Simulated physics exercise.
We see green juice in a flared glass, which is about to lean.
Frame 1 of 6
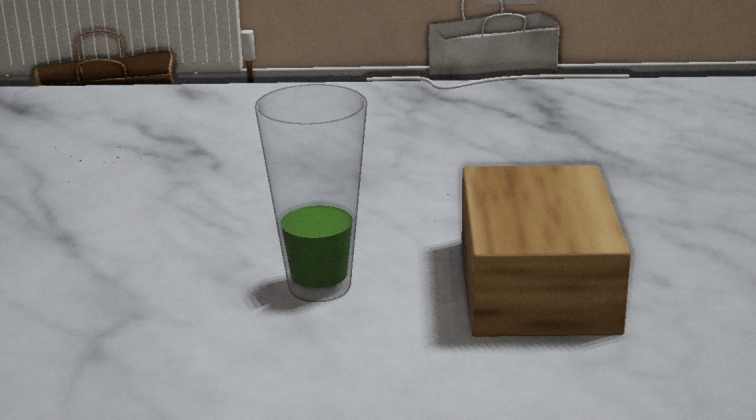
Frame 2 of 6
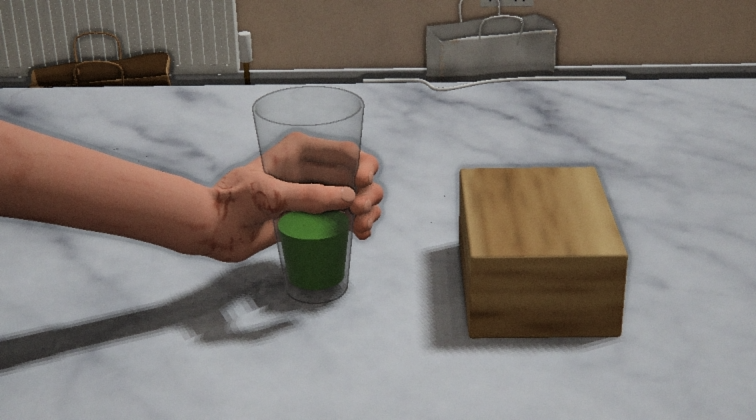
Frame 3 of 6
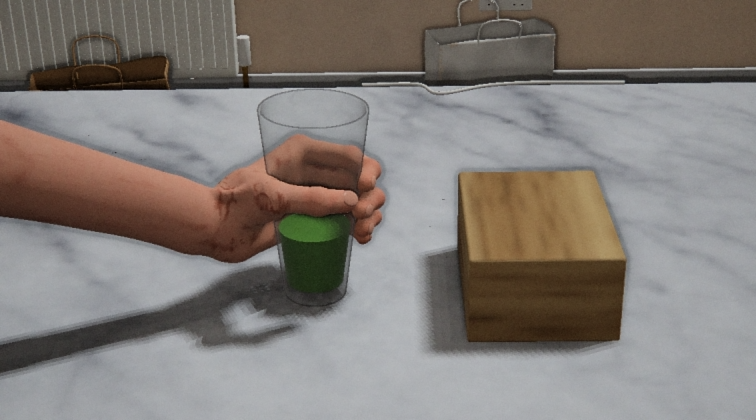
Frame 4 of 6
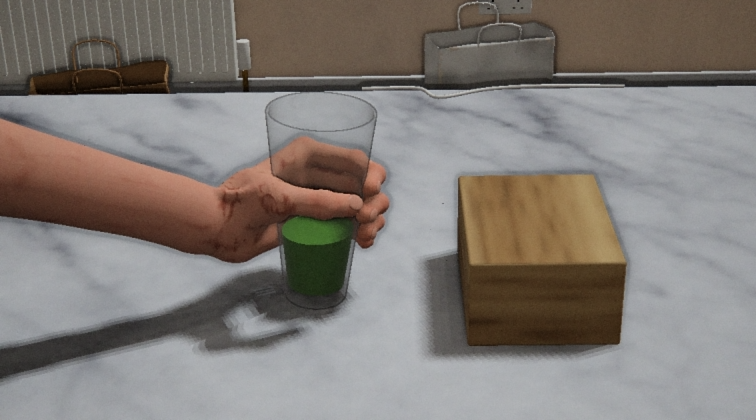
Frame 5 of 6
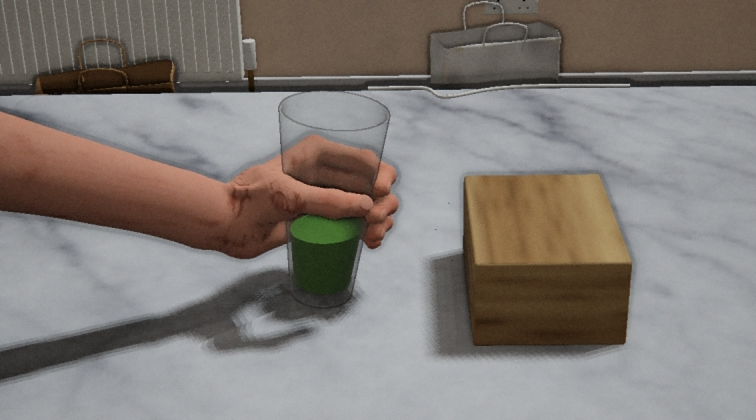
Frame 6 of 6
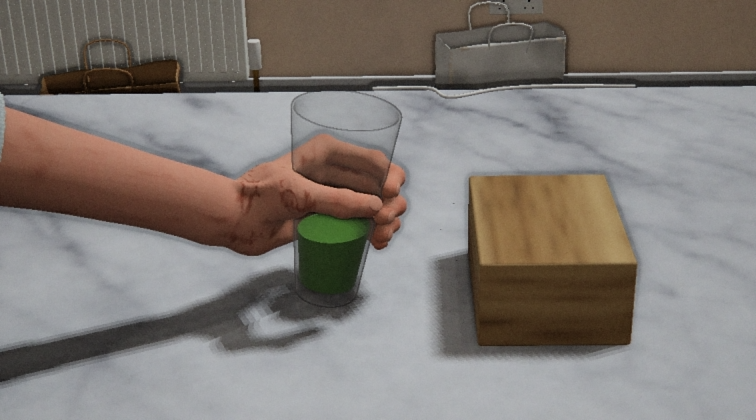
A bare forearm reaches in from the left across a pale, grey-veined marble surface, seen from slightly above, with bags, a white radiator and a beige wall behind. Its hand appears around a clear flared glass partly filled with green liquid, left of a brown wooden block. The hand keeps its grip as the glass leans slightly rightward, while the view shifts slightly.
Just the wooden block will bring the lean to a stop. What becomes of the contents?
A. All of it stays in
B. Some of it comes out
A, all of it stays in.
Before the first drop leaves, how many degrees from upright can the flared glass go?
Roughly 70°.
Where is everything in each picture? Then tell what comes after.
In the first frame, it stands upright; flared glass (315, 191) about a third full.
In the second frame, a hand takes hold; flared glass about a third full, surface at (314, 225); wooden block (536, 247).
In the third frame, it is leaning; flared glass (315, 196) about a third full.
In the fourth frame, tipping on its foot; flared glass about a third full, surface at (317, 230); wooden block (535, 255).
In the fifth frame, the top moves towards the wooden block; flared glass (328, 197) about a third full.
In the sixth frame, on the way over; flared glass about a third full, surface at (333, 229); wooden block (545, 255).
A moment on, the flared glass leans by about 25°; all is still inside.
Further on, the flared glass leans by about 40°; all is still inside.
When it is over, the flared glass leans by about 45°, against the wooden block; all is still inside.
